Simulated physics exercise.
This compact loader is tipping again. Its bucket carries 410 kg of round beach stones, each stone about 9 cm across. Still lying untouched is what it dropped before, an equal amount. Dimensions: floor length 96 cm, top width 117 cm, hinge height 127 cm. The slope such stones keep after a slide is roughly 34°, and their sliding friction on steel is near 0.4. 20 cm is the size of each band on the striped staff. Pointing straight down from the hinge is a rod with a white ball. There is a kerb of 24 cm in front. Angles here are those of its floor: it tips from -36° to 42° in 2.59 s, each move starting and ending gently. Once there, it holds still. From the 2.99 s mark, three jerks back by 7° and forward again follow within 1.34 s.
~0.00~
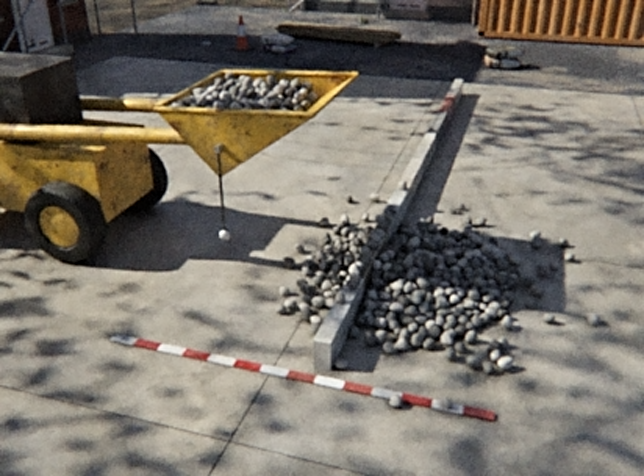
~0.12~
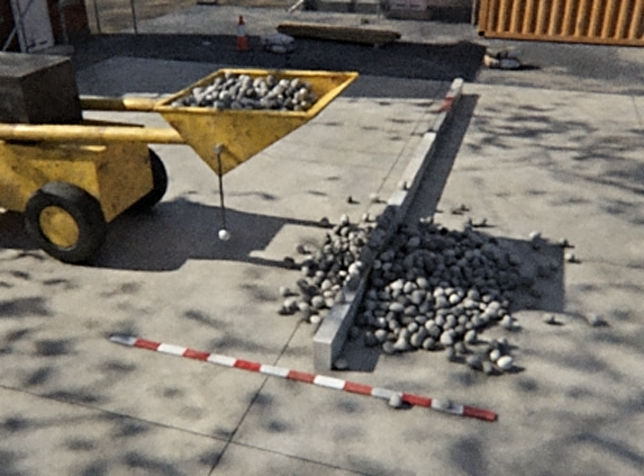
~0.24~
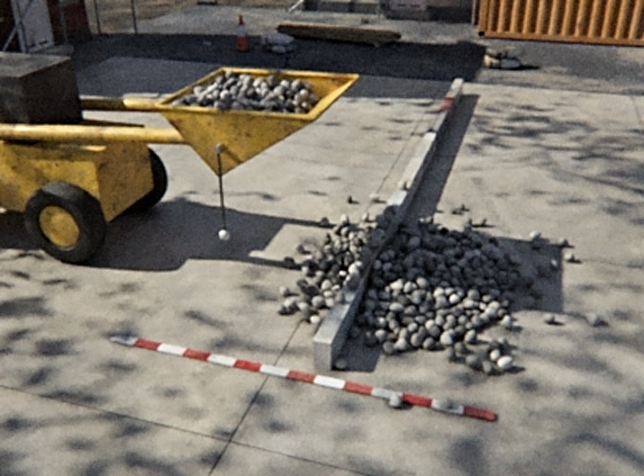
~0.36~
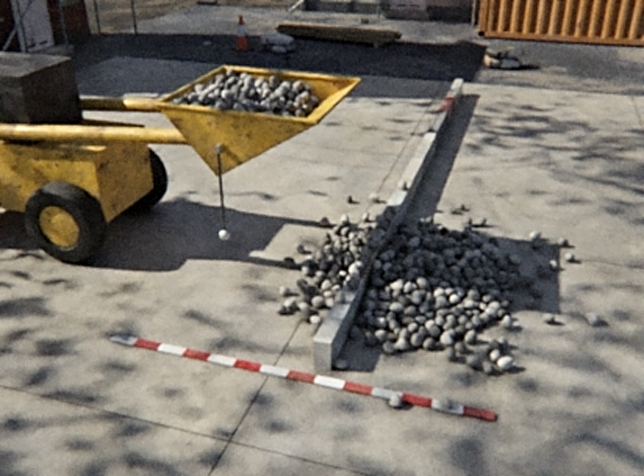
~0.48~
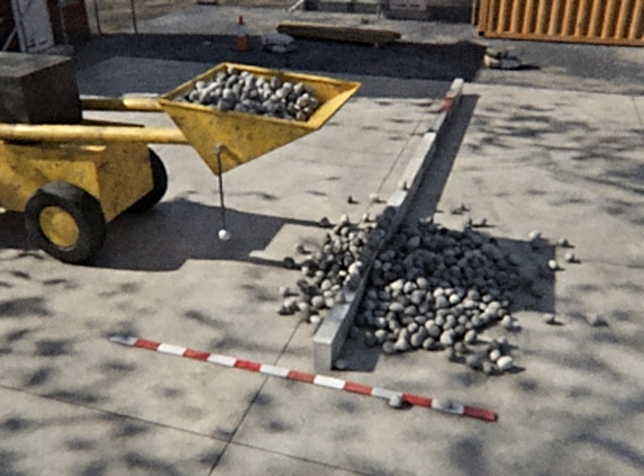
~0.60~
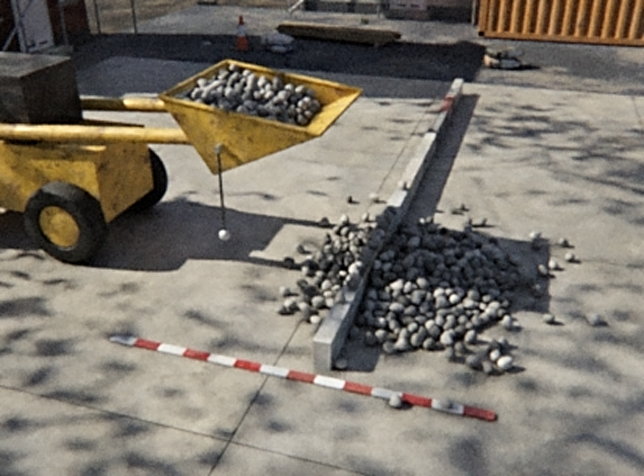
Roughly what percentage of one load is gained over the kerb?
Roughly 19 per cent.
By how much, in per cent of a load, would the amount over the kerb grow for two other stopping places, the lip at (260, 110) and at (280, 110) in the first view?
0 % and 0 %.
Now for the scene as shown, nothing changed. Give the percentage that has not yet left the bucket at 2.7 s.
0 %.
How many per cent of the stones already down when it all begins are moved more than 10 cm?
10 %.
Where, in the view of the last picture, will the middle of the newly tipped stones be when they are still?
I'd put their centre close to (339, 259).
After 1.9 s the floor is at 30°; in per cent of one load, 83 in the bucket, 38 on this side of the kerb, 78 over the kerb; the foremost stones are at (570, 283).
After 2.7 s the floor is at 42°; in per cent of one load, 1 in the bucket, 106 on this side of the kerb, 94 over the kerb; the foremost stones are at (570, 283).
After 4.8 s the floor is at 42°; in per cent of one load, 0 in the bucket, 103 on this side of the kerb, 97 over the kerb; the foremost stones are at (570, 283).
After 7.6 s the floor is at 42°; in per cent of one load, 0 in the bucket, 103 on this side of the kerb, 97 over the kerb; the foremost stones are at (570, 283). Net gain over the kerb, 19.
